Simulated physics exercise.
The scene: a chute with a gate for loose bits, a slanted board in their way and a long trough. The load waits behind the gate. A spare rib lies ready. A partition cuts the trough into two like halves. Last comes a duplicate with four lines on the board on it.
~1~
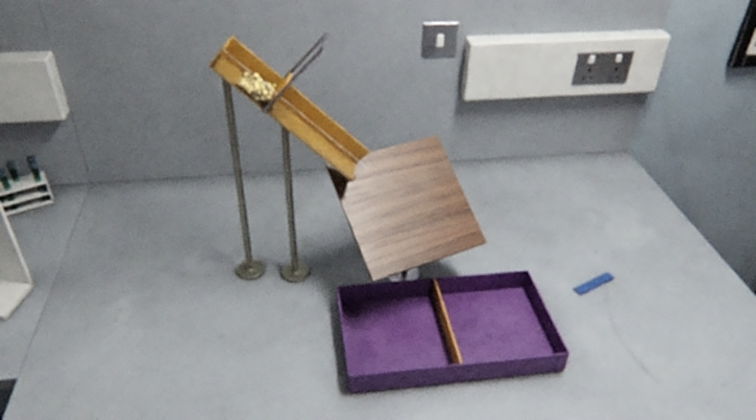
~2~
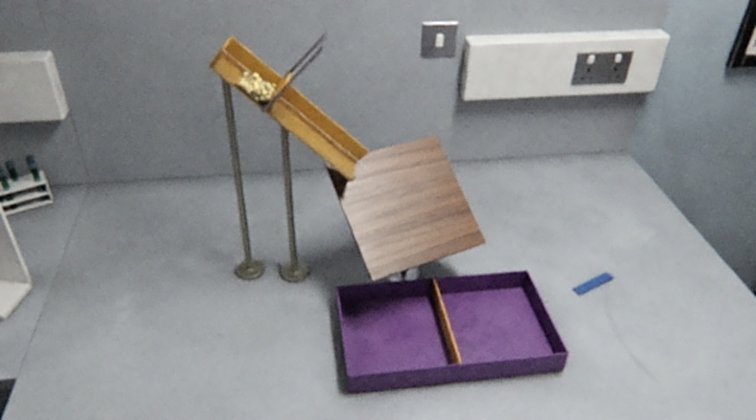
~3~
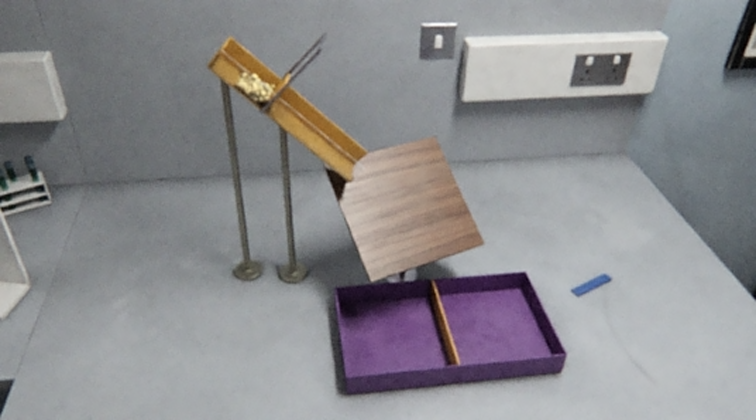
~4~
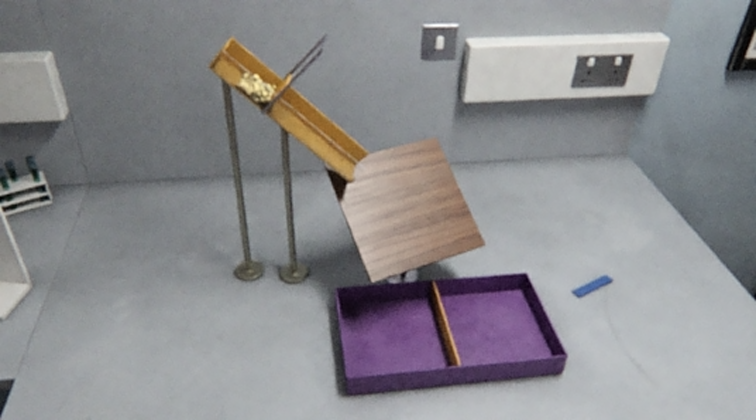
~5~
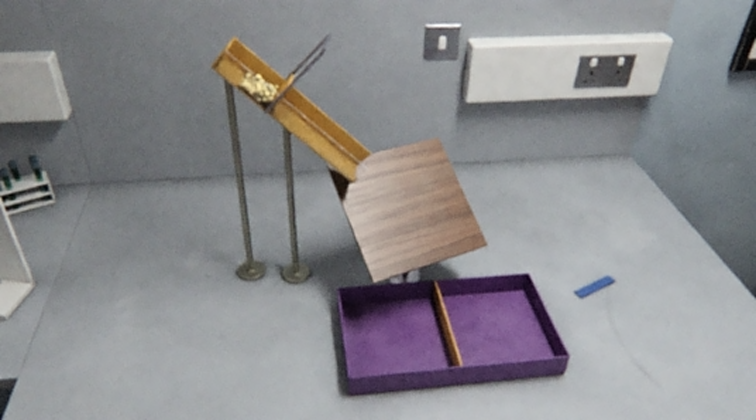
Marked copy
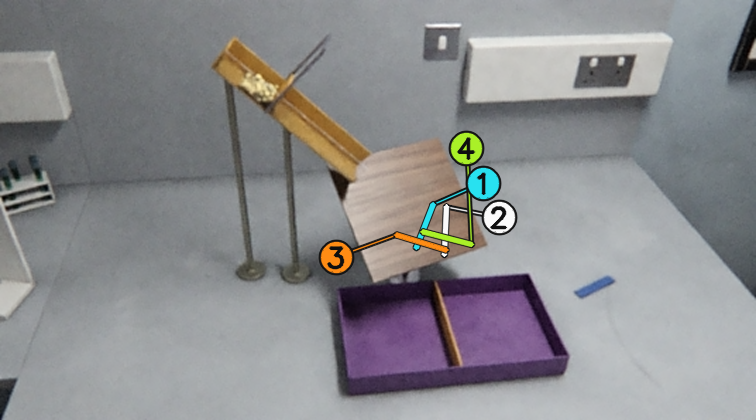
The clip opens on a sloping wooden chute on two thin stands, with a small pile of pale bits behind a gate near its top. Below sit a tilted wood-grain board and a purple trough split by a partition. Nothing moves apart from slight shifts of the view.
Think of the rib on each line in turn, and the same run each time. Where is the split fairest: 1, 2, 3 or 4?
Use line 2.
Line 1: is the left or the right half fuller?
The left half.
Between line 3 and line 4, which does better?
Here it is line 4.
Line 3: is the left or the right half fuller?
Right.
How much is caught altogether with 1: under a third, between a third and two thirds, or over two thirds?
Line 1 gives over two thirds.
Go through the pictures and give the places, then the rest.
In the first frame, load behind the gate at (261, 87), soya beans; lip of the chute at (354, 173), sloping fairly steeply.
In the second frame, middle of the board at (407, 203), tilted fairly steeply; middle of its low edge at (432, 261); of its high edge at (383, 148).
In the third frame, front corners of the trough at (347, 377) and (567, 354); front end of its middle wall at (460, 365); gate still shut at (284, 83).
In the fourth frame, middle of the load at (261, 88); lip at (353, 175).
In the fifth frame, middle of the load at (263, 88); lip at (355, 175).
On the marked copy, line 1 from (433, 204) to (416, 247); line 2 from (446, 206) to (444, 254); line 3 from (396, 235) to (445, 249); line 4 from (422, 231) to (471, 244).
With 1, of what is caught, nearly all in the left half, a small part in the right.
With 2, of what is caught, about half in the left half, about half in the right.
With 3, of what is caught, none in the left half, all in the right.
With 4, of what is caught, about a quarter in the left half, most in the right.
